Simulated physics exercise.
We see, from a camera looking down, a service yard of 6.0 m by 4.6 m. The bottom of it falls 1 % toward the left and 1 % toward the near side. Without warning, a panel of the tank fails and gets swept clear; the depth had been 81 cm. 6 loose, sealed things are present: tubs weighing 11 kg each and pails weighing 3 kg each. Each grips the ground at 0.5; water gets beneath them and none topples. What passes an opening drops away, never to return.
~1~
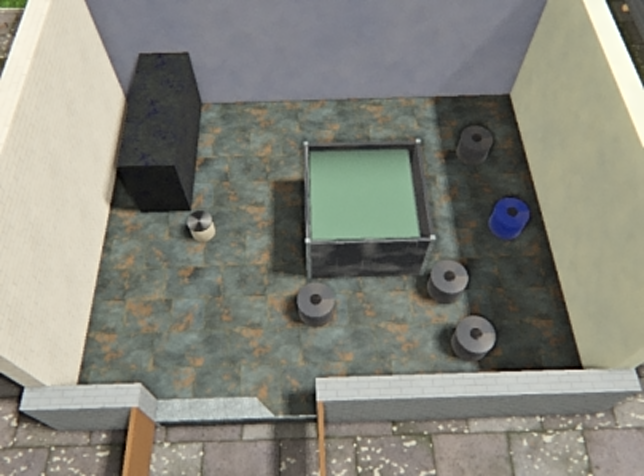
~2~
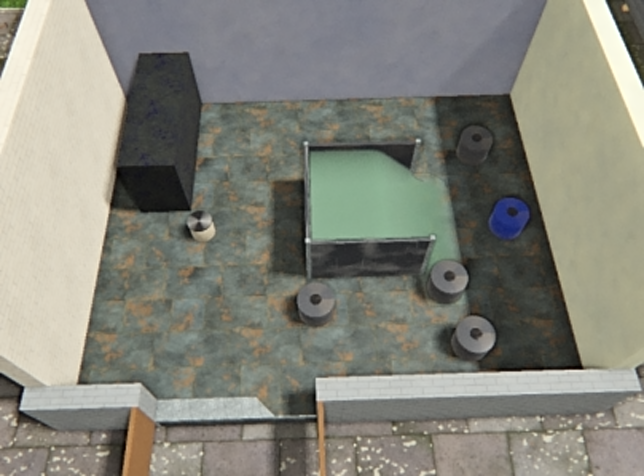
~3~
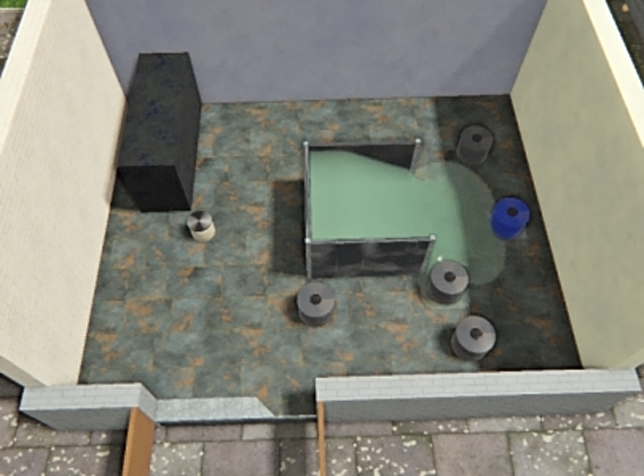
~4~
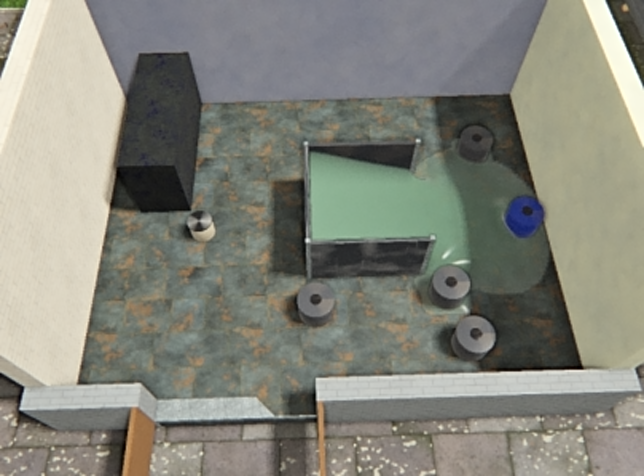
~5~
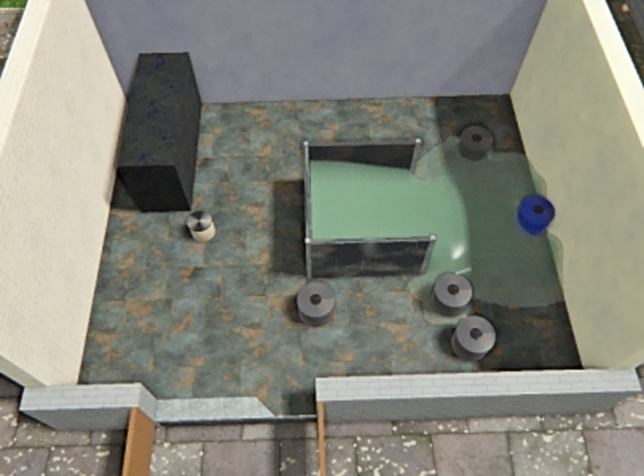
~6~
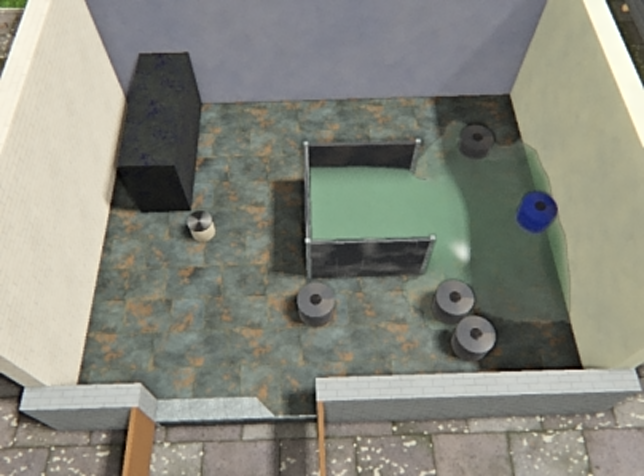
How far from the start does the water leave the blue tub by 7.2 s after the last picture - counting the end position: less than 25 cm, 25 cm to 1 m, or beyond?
Odds are it gets pushed way off.
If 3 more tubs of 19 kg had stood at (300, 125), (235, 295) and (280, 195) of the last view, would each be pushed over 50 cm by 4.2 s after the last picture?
Respectively: Greater, smaller, smaller.
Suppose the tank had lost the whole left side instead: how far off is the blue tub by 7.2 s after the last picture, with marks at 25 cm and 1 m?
In that case the blue tub holds its place.
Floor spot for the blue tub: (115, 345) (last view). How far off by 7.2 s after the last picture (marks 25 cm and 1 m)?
Short answer: It drifts a great distance.
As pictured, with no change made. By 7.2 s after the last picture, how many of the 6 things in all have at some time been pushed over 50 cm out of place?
6.
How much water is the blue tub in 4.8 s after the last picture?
I'd put it at about 5 cm.
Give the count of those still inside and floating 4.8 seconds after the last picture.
I count 1.
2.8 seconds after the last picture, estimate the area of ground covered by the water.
Roughly 23 m2.
Then, 0.9 s after the last picture the blue tub is near (515, 209), 0.1 m from its start, afloat; 0 of 6 are out; 2 afloat.
Then, 2.8 s after the last picture the blue tub is near (450, 289), 1.5 m from its start, afloat; 0 of 6 are out; 1 afloat.
Then, 4.8 s after the last picture the blue tub is near (296, 331), 3.2 m from its start, aground; 0 of 6 are out; 1 afloat.
Then, 7.2 s after the last picture the blue tub is near (231, 343), 4.0 m from its start, afloat; 0 of 6 are out; 3 afloat.
